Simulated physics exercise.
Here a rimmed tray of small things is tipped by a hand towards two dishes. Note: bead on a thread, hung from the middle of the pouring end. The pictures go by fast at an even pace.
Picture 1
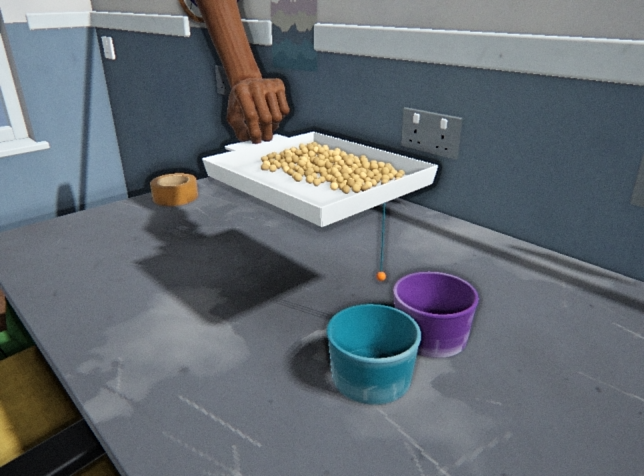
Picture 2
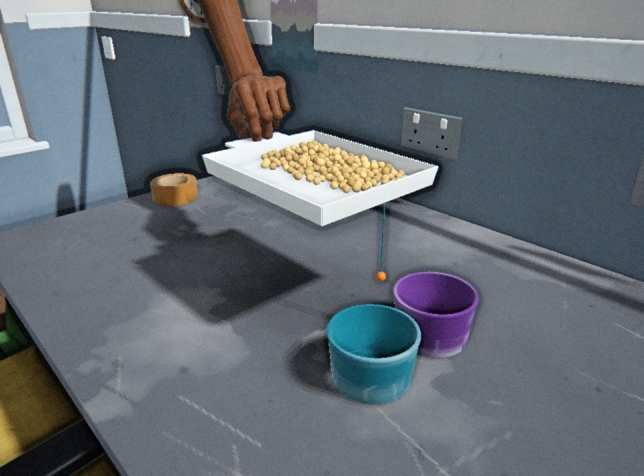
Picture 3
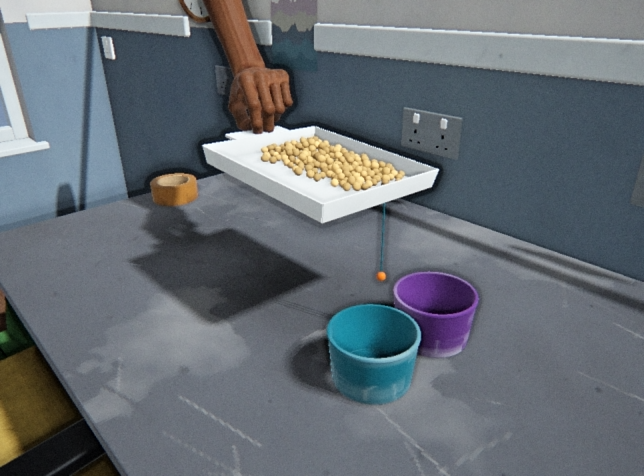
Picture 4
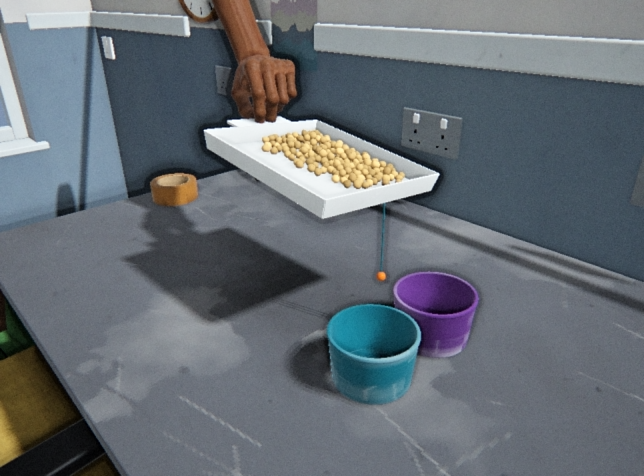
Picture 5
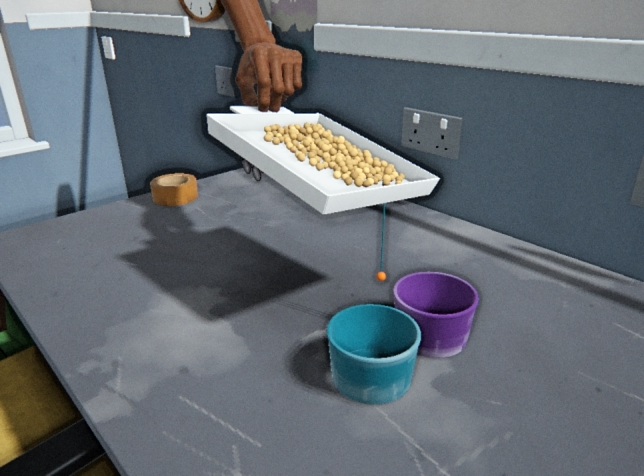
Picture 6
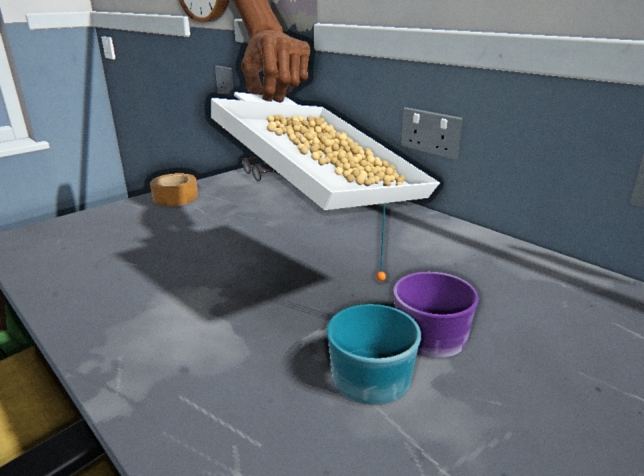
On a grey worktop with a teal dish and a purple dish, a brown hand held a white tray of chickpeas above the surface and gradually raised its back edge, tilting it towards the right.
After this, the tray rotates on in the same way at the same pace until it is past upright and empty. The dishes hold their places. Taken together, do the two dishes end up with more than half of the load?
I expect the catch to be short of a majority.
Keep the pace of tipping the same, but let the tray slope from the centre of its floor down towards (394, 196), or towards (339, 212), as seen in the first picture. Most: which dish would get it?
In turn: Right; the left one.
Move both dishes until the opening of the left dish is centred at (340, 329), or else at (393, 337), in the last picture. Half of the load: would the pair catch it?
Try 1: Not up to half; try 2: Not up to half.
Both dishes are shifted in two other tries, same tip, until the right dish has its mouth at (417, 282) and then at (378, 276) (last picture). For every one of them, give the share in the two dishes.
Trial 1 about 40 %, trial 2 about 20 %.
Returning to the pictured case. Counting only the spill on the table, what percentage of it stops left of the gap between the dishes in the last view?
Looks like close to 30 per cent of it.
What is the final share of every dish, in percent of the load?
For the left dish 0 per cent, for the right dish 20.
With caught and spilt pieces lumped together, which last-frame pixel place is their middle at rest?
(425, 301).
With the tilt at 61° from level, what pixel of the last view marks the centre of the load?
I'd put the middle of the pieces at roughly (384, 151).
Shortly afterwards, tray tipped steeply; all but a few on the tray; only a few outside both; only a few in the air.
Next, tray tipped right over; the bulk on the tray; only a few in the right dish; a little outside both; only a few in the air.
Some moments later, tray tipped past a quarter turn; near a quarter in the right dish; the bulk outside both.
In the end, tray tipped past a quarter turn; none at all in the left dish; near a quarter in the right dish; the bulk outside both.
